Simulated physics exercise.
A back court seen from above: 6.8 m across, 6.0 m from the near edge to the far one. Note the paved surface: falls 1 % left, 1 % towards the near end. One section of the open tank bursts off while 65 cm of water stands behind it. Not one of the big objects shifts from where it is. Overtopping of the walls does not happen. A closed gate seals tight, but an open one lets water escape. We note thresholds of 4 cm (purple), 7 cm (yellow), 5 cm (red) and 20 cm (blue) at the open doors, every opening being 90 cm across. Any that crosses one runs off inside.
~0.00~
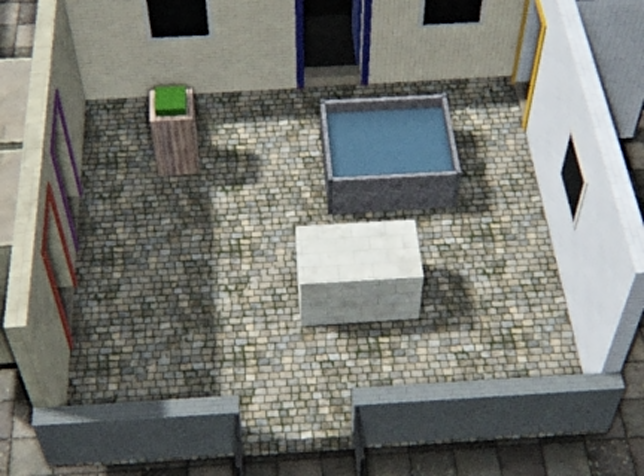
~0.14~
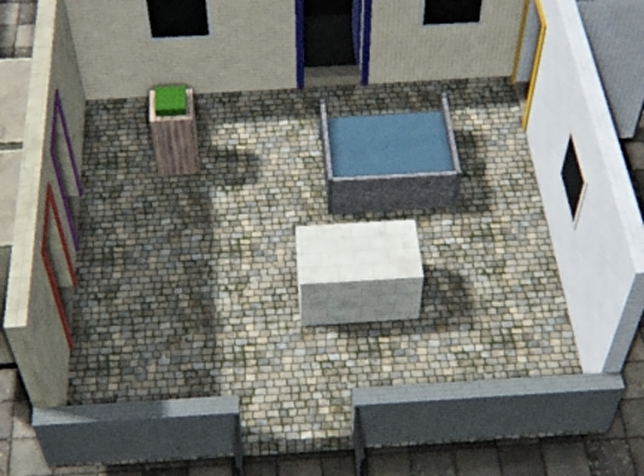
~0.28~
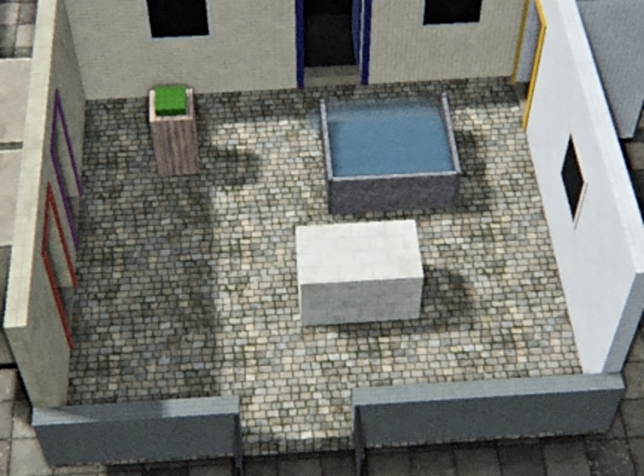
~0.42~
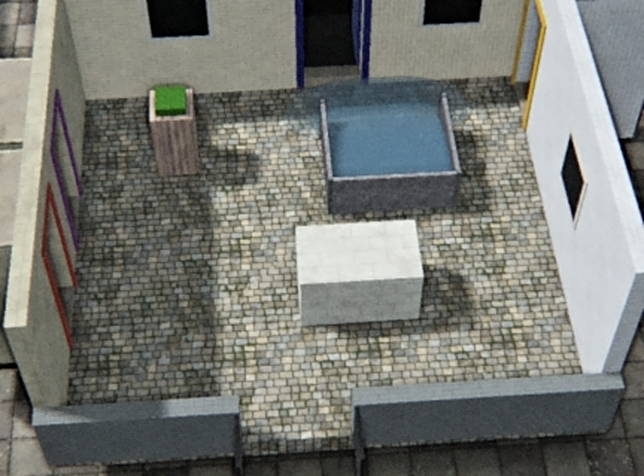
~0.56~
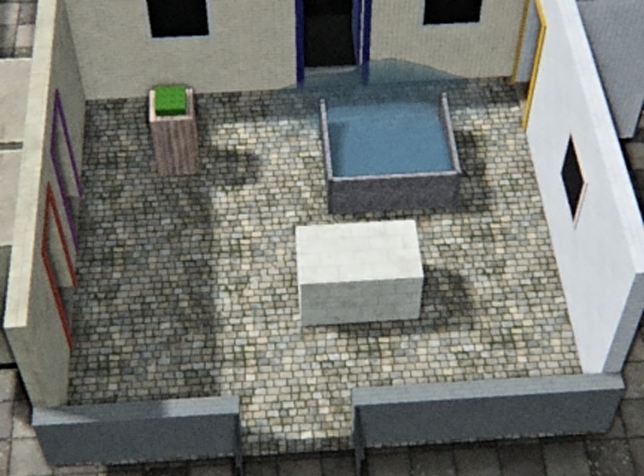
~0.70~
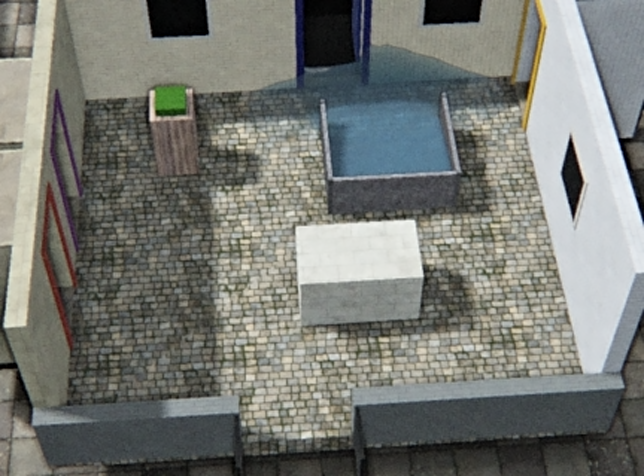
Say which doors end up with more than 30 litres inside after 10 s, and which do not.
In the end the purple door will undershoot the limit. The yellow door will overshoot the limit. The red door will undershoot the limit. The blue door will overshoot the limit.
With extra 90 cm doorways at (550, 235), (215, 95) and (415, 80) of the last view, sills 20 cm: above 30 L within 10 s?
Note, doorways in listed order: Stays short, stays short, goes beyond.
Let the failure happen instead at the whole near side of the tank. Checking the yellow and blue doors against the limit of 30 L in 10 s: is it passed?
Measured against that limit, yellow comes out short of it and blue comes out short of it.
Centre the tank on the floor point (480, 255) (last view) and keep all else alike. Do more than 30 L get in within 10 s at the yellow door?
Yellow: Beyond limit.
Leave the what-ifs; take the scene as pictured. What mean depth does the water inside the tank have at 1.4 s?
It averages close to 25 centimetres.
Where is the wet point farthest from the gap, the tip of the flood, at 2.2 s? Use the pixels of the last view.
That lands around (86, 108) in the last picture.
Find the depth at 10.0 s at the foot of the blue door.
Roughly 3.5 cm deep.
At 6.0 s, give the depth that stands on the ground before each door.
You'd see purple at 5 cm, yellow at 5 cm, red at 3 cm and blue at 9 cm.
After 1.4 s water covers 15 % of the floor and is deepest (40 cm) near (374, 92); purple door not reached, yellow door 20 cm at the sill, 10 L in, red door not reached, blue door 38 cm at the sill, 68 L in.
After 2.2 s water covers 25 % of the floor and is deepest (26 cm) near (510, 84); purple door not reached, yellow door 24 cm at the sill, 103 L in, red door not reached, blue door 24 cm at the sill, 113 L in.
After 3.5 s water covers 45 % of the floor and is deepest (20 cm) near (84, 143); purple door 5 cm at the sill, 0 L in, yellow door 15 cm at the sill, 196 L in, red door not reached, blue door 10 cm at the sill, 119 L in.
After 6.0 s water covers 70 % of the floor and is deepest (14 cm) near (66, 438); purple door 5 cm at the sill, 3 L in, yellow door 5 cm at the sill, 216 L in, red door 3 cm at the sill, 0 L in, blue door 9 cm at the sill, 119 L in.
After 10.0 s water covers 80 % of the floor and is deepest (8 cm) near (66, 438); purple door 4 cm at the sill, 5 L in, yellow door 2 cm at the sill, 217 L in, red door 5 cm at the sill, 0 L in, blue door 4 cm at the sill, 119 L in.
